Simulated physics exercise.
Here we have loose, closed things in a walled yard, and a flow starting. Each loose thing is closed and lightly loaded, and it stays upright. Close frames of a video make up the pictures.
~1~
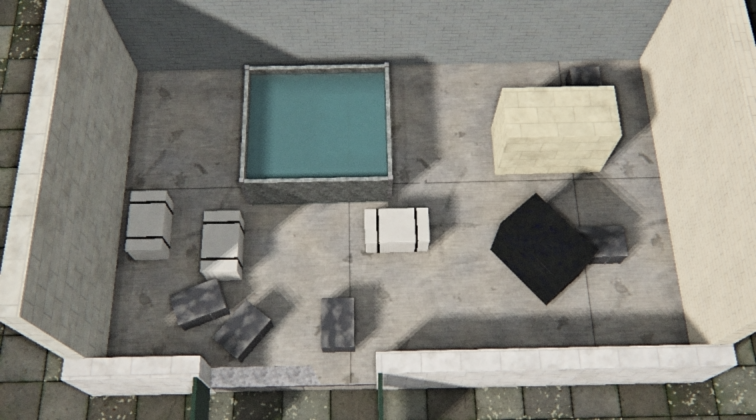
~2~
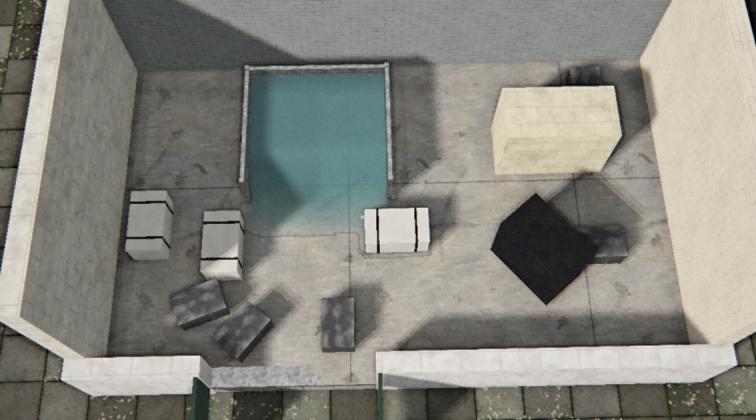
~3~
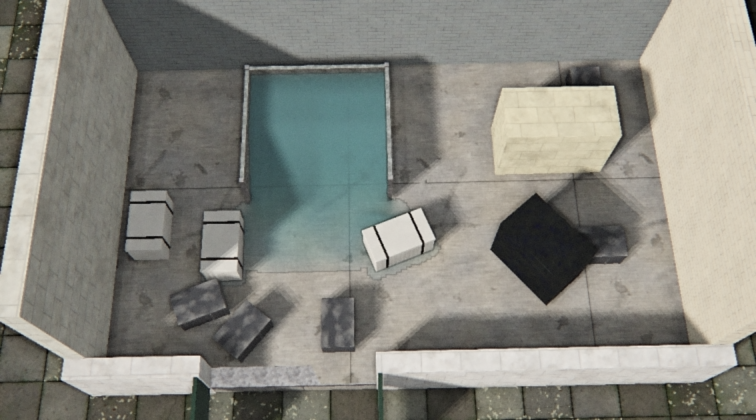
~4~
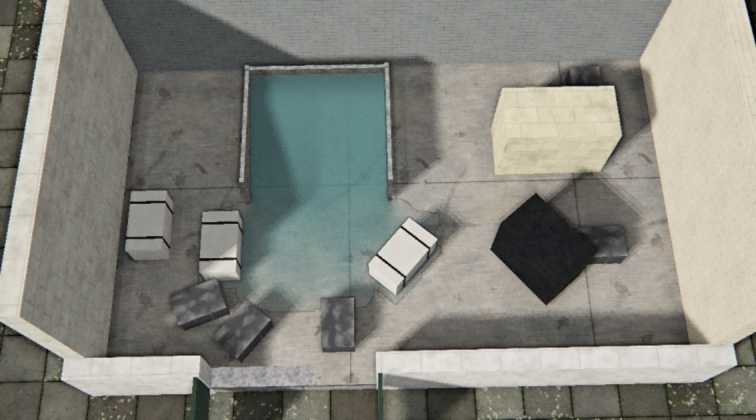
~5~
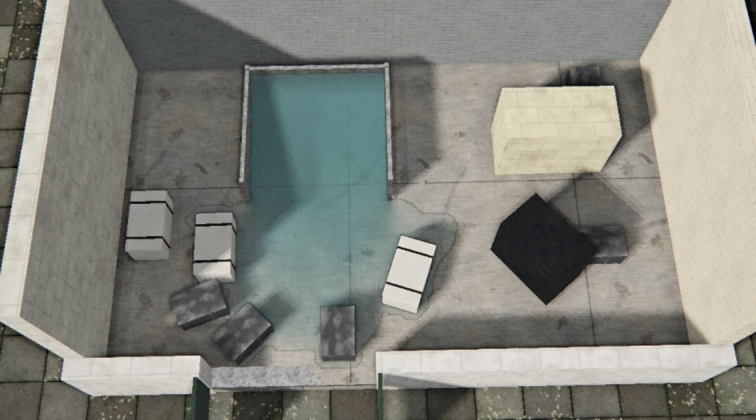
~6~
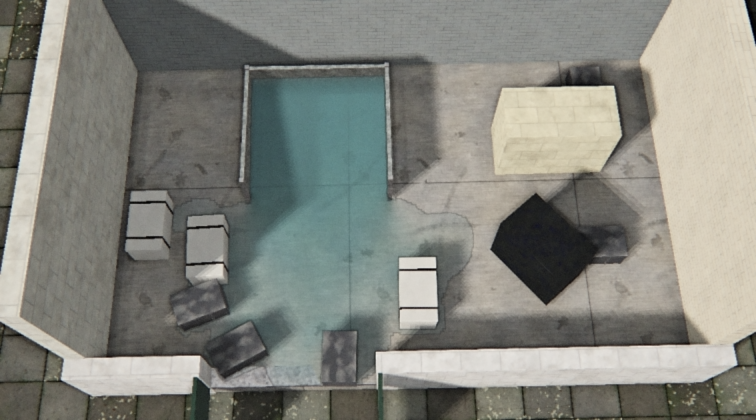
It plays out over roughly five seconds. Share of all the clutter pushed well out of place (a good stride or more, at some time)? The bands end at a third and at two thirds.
Two thirds upward.
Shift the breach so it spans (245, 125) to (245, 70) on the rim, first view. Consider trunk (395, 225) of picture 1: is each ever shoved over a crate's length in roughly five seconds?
Verdict: It fell short.
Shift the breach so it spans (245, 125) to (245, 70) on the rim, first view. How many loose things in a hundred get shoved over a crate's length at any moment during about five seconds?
That should be close to 60 percent.
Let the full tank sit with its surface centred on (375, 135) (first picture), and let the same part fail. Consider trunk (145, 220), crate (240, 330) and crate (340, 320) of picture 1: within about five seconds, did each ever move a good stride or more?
Result per object - stayed close, went far, went far.
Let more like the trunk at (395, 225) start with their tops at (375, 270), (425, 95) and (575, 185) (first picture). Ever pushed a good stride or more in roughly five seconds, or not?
Here's the rundown: Sent far off, never gets far, and finally never gets far.
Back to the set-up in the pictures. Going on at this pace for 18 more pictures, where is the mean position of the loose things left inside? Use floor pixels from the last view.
Around (367, 227).
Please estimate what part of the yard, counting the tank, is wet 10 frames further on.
Near 45 in a hundred.
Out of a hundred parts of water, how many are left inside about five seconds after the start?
Estimate: Roughly 48 %.
A moment on, 3 of 8 are well off their spots; 0 afloat.
Next, 5 of 8 are well off their spots; 1 afloat.
Later, 4 of 8 are well off their spots; 3 afloat.
In the end, 5 of 8 are well off their spots, and 6 have been at some point; 3 afloat.
